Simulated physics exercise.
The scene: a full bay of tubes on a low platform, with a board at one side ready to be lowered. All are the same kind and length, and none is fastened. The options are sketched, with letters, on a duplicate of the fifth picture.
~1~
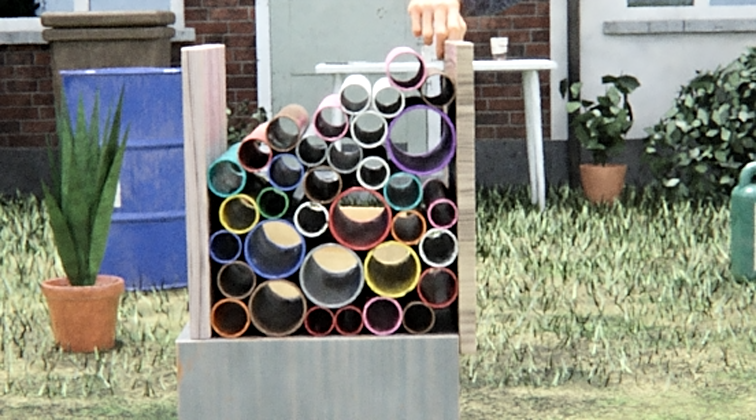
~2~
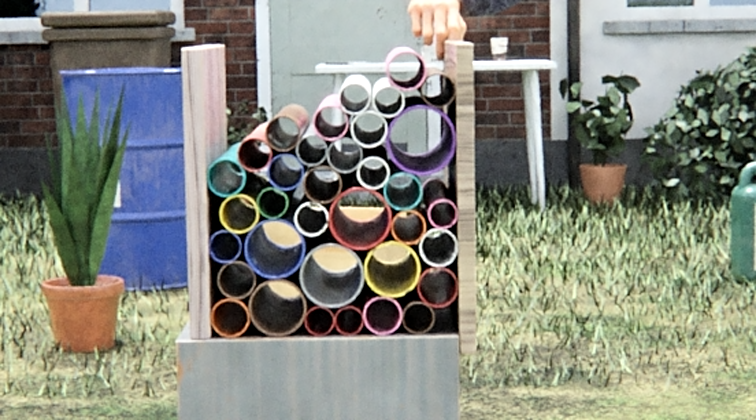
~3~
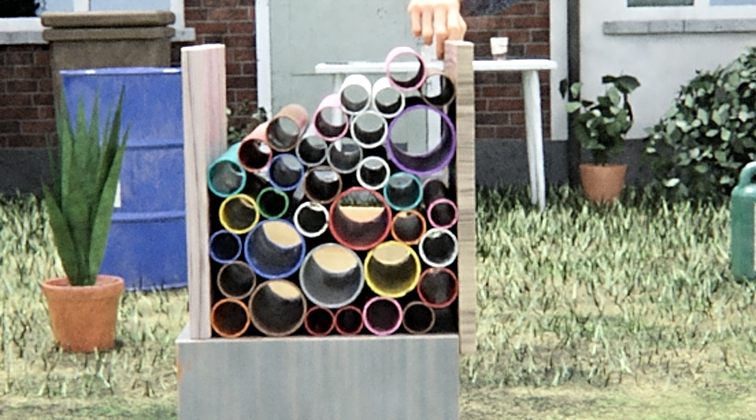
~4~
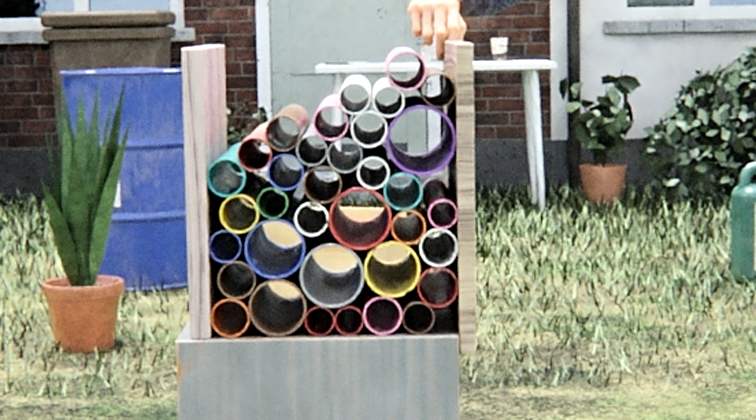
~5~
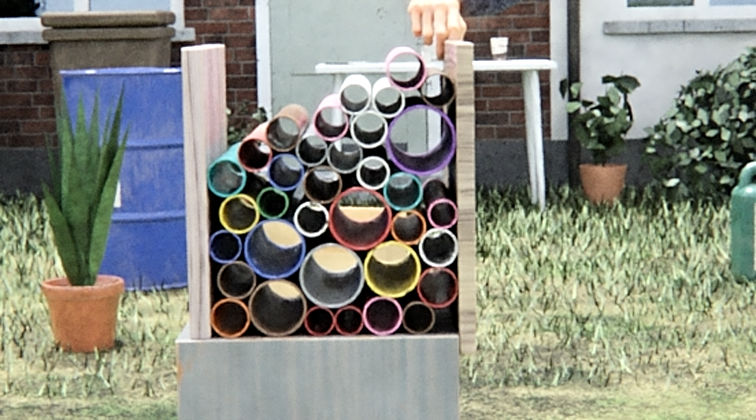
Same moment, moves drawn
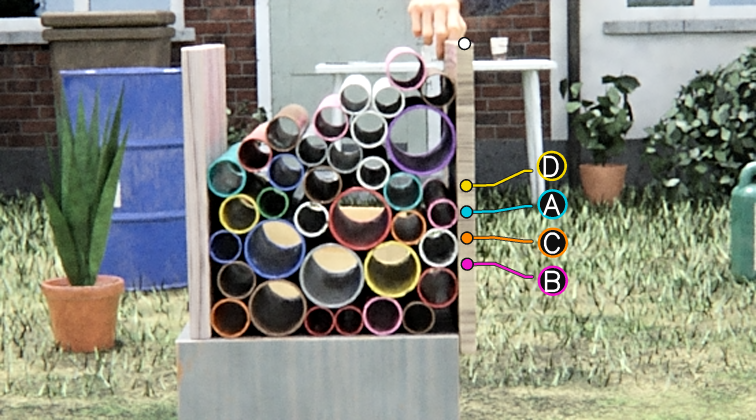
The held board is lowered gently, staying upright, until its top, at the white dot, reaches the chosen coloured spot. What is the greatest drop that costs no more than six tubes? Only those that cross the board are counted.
Down to A.
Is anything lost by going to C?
Yes.
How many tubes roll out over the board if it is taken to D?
With D, two.
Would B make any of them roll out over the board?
At B: Yes.
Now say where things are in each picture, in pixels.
A white tube (389, 101); side board (459, 185); an orange tube (231, 318), in the first frame.
An orange tube (231, 318); a brown tube (418, 318), in the second frame.
An orange tube (409, 227); a white tube (312, 219), in the third frame.
A grey tube (345, 155); a green tube (272, 203), in the fourth frame.
A white tube (389, 101); side board (459, 185); an orange tube (231, 318), in the fifth frame.
On the marked copy, A at (467, 212); B at (467, 264); C at (467, 238); D at (466, 186); the white dot at (465, 44).
Following A. Soon after the start, top of the board (456, 120).
Later, top of the board (457, 204).
In the end, top of the board (457, 211), five out over the board.
As for the rest, B more than six out over the board; C more than six out over the board; D two out over the board.
